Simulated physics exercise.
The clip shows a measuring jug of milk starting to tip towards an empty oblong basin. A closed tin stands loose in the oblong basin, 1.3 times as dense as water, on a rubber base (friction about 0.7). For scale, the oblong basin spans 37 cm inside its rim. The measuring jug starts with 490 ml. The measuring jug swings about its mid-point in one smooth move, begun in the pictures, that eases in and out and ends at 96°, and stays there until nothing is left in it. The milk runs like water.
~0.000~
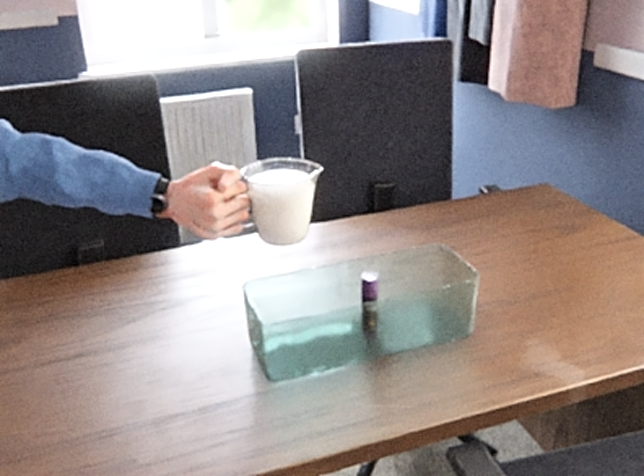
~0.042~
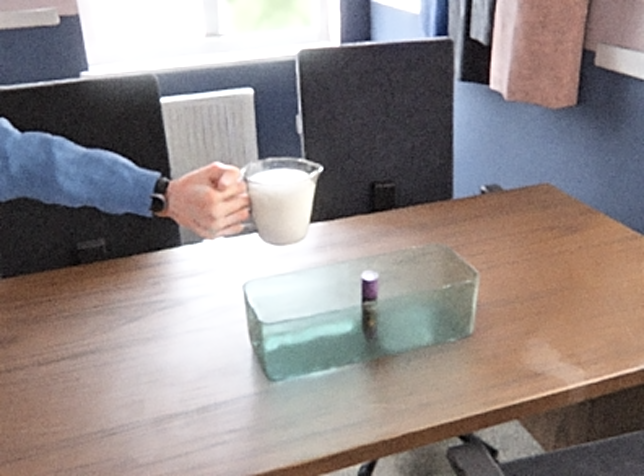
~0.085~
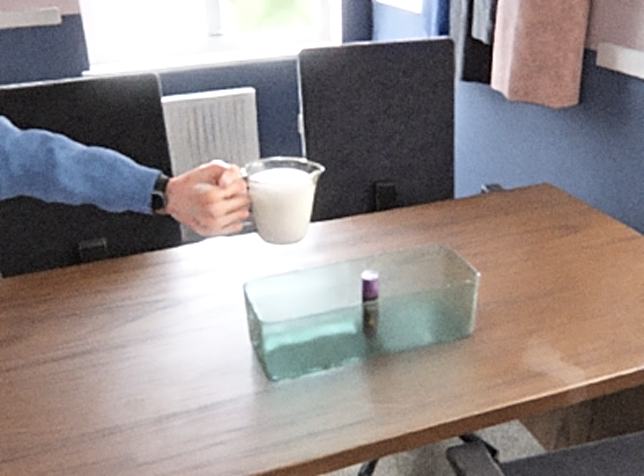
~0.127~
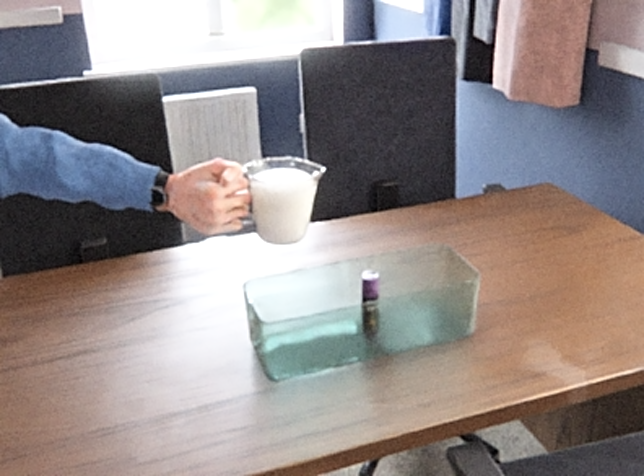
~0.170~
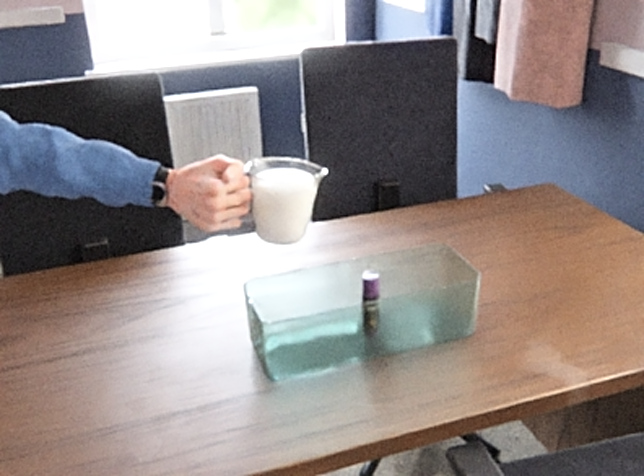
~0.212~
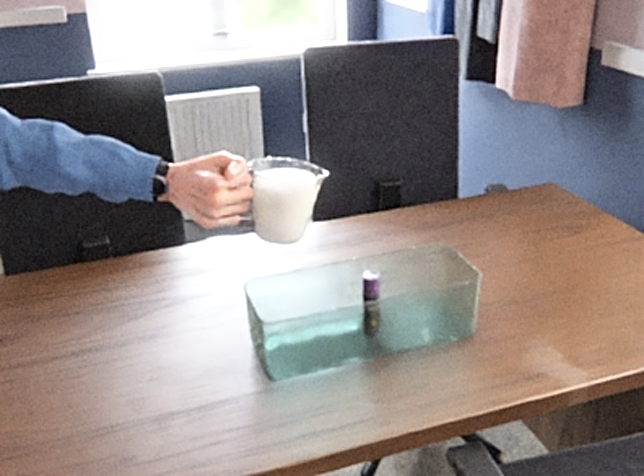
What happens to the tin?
The tin topples.
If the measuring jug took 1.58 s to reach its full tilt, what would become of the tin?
Then it topples.
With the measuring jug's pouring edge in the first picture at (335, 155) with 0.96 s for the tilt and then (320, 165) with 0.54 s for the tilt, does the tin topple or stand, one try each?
First it remains upright; then it falls.
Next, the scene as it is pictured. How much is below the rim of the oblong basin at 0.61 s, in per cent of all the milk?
Some 3 per cent.
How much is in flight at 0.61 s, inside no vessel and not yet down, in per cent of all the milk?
About 20 per cent.
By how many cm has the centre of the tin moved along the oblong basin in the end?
About 7.5 cm.
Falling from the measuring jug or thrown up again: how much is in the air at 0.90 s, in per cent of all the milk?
Near 22 in a hundred.
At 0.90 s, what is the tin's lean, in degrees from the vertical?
Near 0° from upright.
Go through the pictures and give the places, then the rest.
It leans 0°; its right rim is at (322, 166); the milk meets the walls at (246, 186) and (310, 176); the oblong basin's rim runs from (251, 304) to (462, 260); the tin's top is at (370, 278), in the first frame.
It leans 0°; its right rim is at (322, 166); the milk meets the walls at (247, 185) and (310, 175), in the second frame.
It leans 2°; its right rim is at (323, 166); the milk meets the walls at (247, 184) and (311, 176), in the third frame.
It leans 3°; its right rim is at (324, 167); the milk meets the walls at (248, 184) and (312, 176), in the fourth frame.
It leans 6°; its right rim is at (326, 169); the milk meets the walls at (249, 184) and (314, 175), in the fifth frame.
It leans 10°; its right rim is at (328, 171); the milk meets the walls at (252, 183) and (317, 176), in the sixth frame.
By 0.61 s the tilt is 61° and 77 per cent is still to pour; the tin stands where it began.
By 0.90 s the tilt is 92° and 25 per cent is still to pour; the tin stands where it began.
By 1.21 s the tilt is 96° and 2 per cent is still to pour; the tin lies on its side.
By 1.54 s the tilt is 96° and 0 per cent is still to pour; the tin lies on its side.
At rest the tin lies on its side.
